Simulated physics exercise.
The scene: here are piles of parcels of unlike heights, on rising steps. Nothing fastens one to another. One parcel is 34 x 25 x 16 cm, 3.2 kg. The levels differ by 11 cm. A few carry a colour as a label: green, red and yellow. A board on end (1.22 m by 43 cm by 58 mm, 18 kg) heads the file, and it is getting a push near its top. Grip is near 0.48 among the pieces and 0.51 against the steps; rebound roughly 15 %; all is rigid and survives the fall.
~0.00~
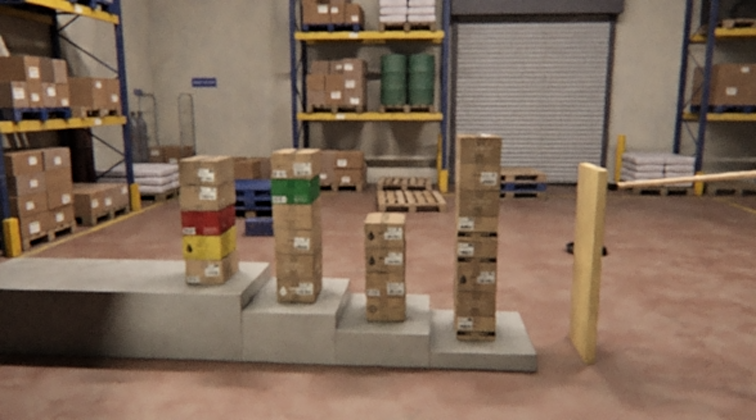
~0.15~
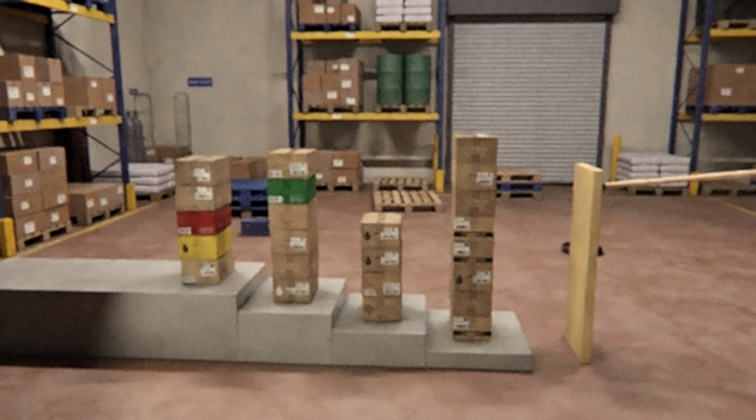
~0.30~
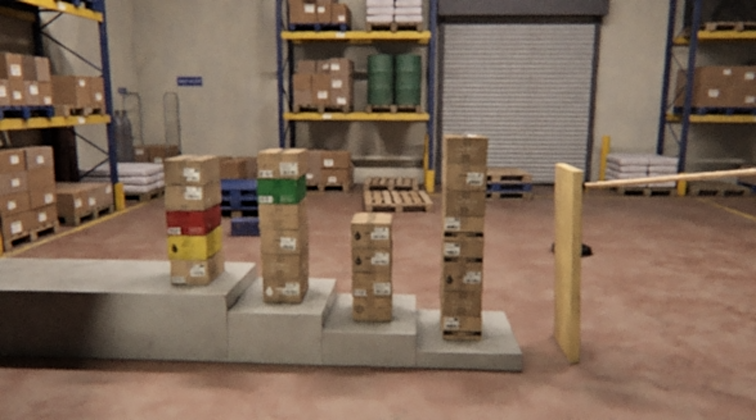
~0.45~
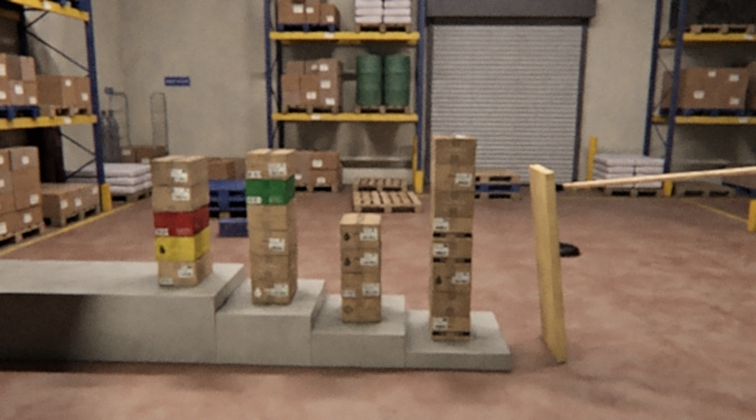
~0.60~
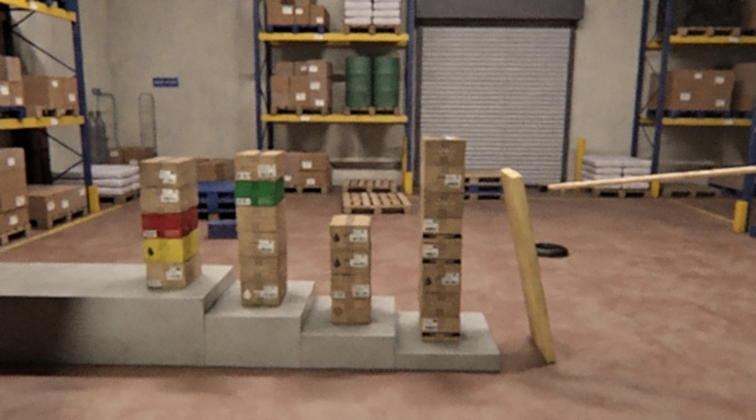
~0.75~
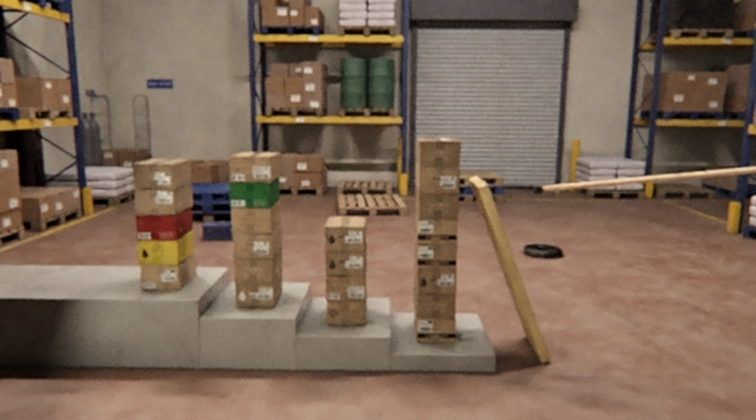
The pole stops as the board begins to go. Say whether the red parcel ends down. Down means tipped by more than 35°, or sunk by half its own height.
The red parcel comes down.
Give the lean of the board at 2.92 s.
About 60°.
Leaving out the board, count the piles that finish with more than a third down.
4 in all.
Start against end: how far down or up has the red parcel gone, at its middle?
It ends some 25 cm lower.
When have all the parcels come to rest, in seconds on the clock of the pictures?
Around 4.0 s.
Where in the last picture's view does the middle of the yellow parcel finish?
At about (94, 260).
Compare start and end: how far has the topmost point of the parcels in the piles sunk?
About 40 cm.
After 1.68 s, board 53° from upright; 7 of the 23 parcels down; red parcel unmoved.
After 2.92 s, board 62° from upright; 16 of the 23 parcels down; red parcel leaning 34°; green parcel leaning 41°, 16 cm lower.
At rest (4.2 s), board 62° from upright; 21 of the 23 parcels down; red parcel upside down; yellow parcel on its side; green parcel leaning 43°, 41 cm lower. As the last picture would show them, middles, red parcel near (59, 260), yellow parcel near (94, 260).
